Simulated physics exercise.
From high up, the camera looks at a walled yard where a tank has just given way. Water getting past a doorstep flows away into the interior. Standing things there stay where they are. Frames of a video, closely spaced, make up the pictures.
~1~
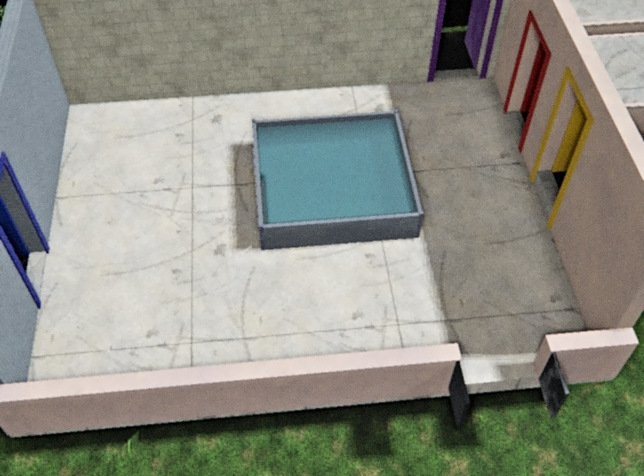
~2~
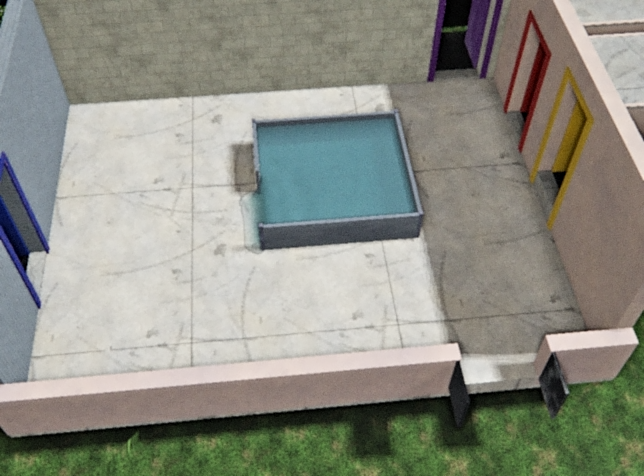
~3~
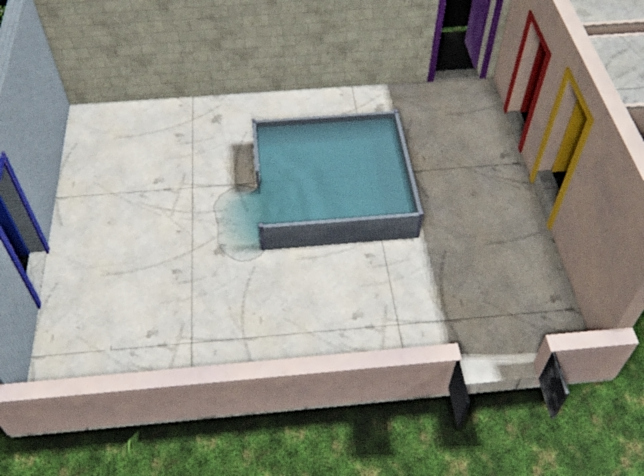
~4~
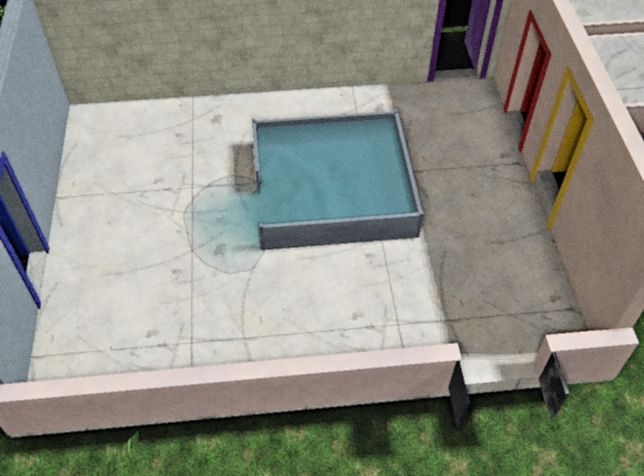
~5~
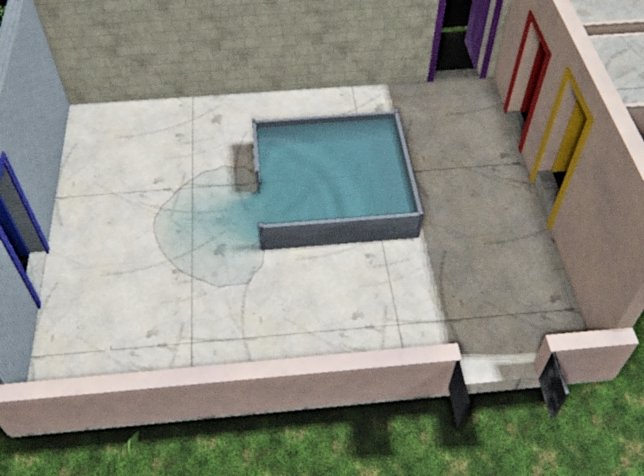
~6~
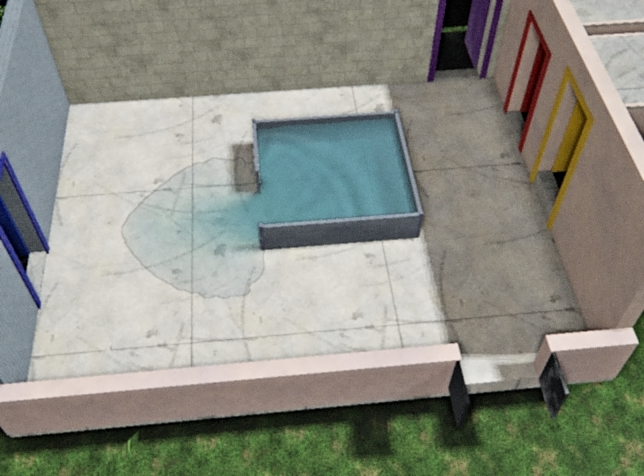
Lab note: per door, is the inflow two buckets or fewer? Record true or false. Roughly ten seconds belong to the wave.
Red door true; yellow door true; blue door false; purple door true.
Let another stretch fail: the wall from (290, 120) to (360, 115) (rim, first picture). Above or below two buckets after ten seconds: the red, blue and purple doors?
Red exceeds the limit, blue stays within the limit, purple exceeds the limit.
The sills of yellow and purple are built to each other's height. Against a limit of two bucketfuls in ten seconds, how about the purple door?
Looks like purple ends up short there.
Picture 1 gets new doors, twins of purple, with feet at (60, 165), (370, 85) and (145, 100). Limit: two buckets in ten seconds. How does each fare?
Log: Door one beats the mark; door two misses the mark; door three beats the mark.
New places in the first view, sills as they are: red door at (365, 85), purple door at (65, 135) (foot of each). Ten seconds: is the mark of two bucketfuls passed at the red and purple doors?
My reading: Red door stays within the limit, purple door exceeds the limit.
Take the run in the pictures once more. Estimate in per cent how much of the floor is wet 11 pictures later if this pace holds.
That works out at 30 %.
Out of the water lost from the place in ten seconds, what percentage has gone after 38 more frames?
Close to 85 per cent, I'd say.
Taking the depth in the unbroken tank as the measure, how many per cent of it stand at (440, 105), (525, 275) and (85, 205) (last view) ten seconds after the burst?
About 6 per cent, then 6 per cent, then 16 per cent.
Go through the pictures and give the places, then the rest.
The open tank at (333, 169) is whole and still, in the first frame.
Water pours out at (262, 214) and has run to (256, 248), in the second frame.
The front is at (224, 199), out from the gap at (262, 215), in the third frame.
Water pours out at (262, 215) and has run to (191, 213), in the fourth frame.
Water pours out at (262, 215) and has run to (161, 218), in the fifth frame.
The front is at (130, 238), out from the gap at (262, 214), in the sixth frame.
A moment on, water covers 20 % of the floor; the red door not reached, the yellow door not reached, the blue door wet at the sill, nothing in, the purple door not reached.
Next, water covers 30 % of the floor; the red door not reached, the yellow door not reached, the blue door over two buckets in, the purple door not reached.
Then, water covers 35 % of the floor; the red door not reached, the yellow door not reached, the blue door far over two buckets in, the purple door not reached.
Later, water covers 55 % of the floor; the red door not reached, the yellow door not reached, the blue door far over two buckets in, the purple door not reached.
In the end, water covers 90 % of the floor; the red door wet at the sill, nothing in, the yellow door not reached, the blue door far over two buckets in, the purple door wet at the sill, nothing in.
